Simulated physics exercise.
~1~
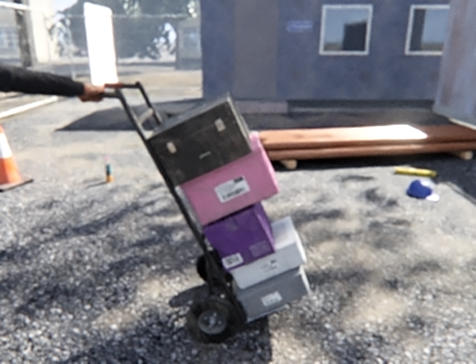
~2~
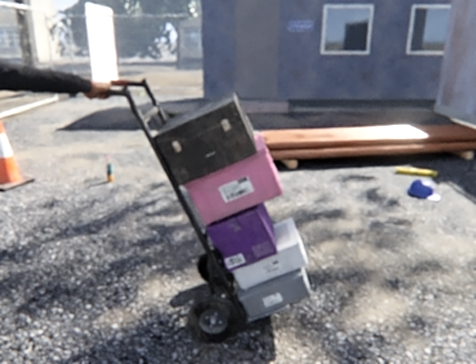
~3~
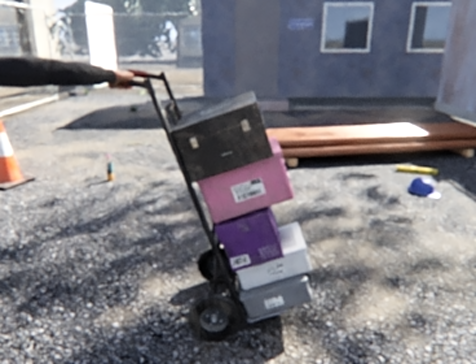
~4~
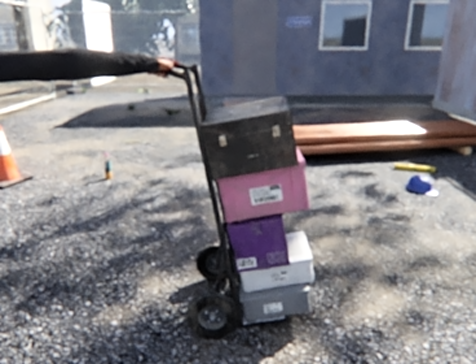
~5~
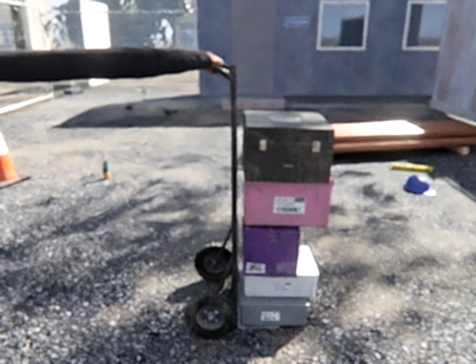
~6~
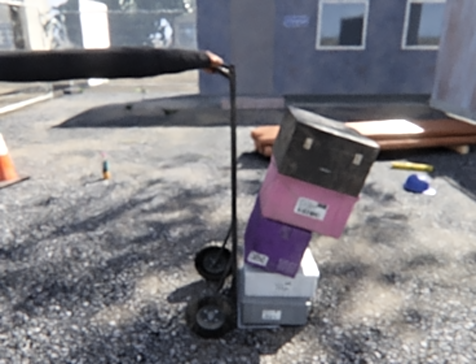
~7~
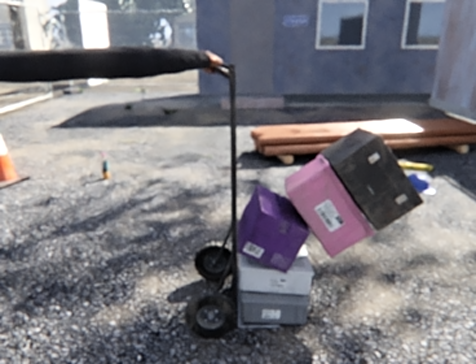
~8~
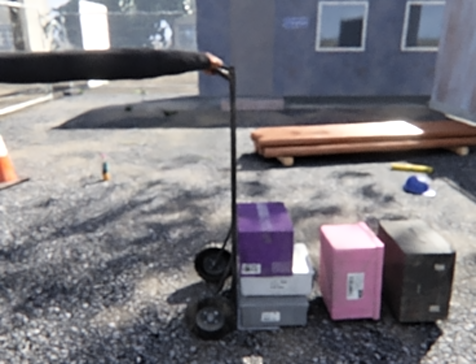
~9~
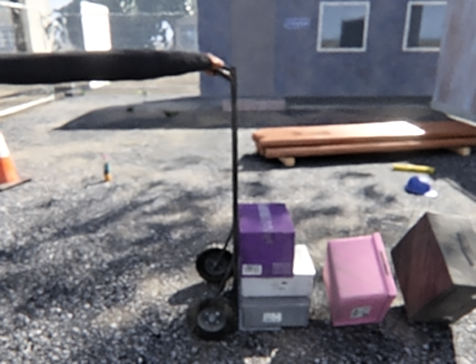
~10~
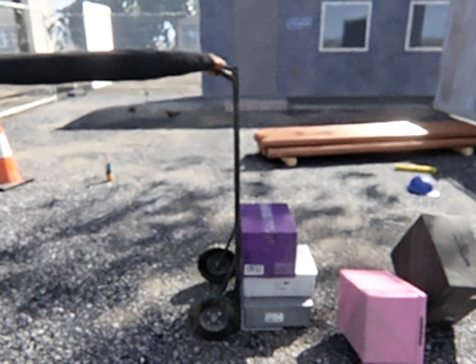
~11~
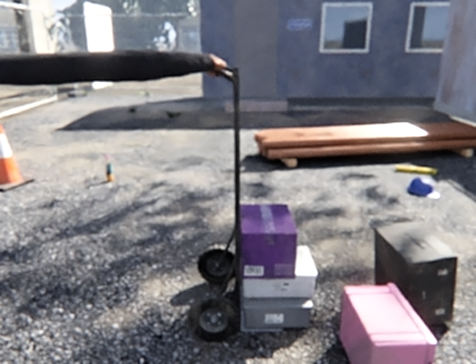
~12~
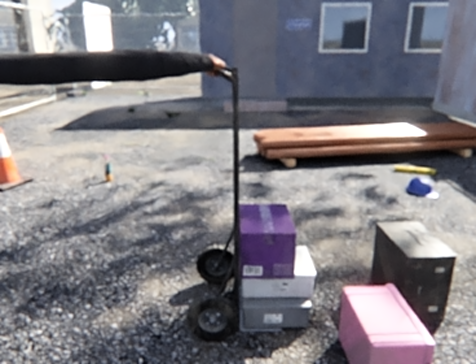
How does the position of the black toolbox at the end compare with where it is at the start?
At the start the black toolbox sits on top of the stack on the tilted hand truck. By the end it is on the gravel to the right of the remaining stack, just behind the pink box.
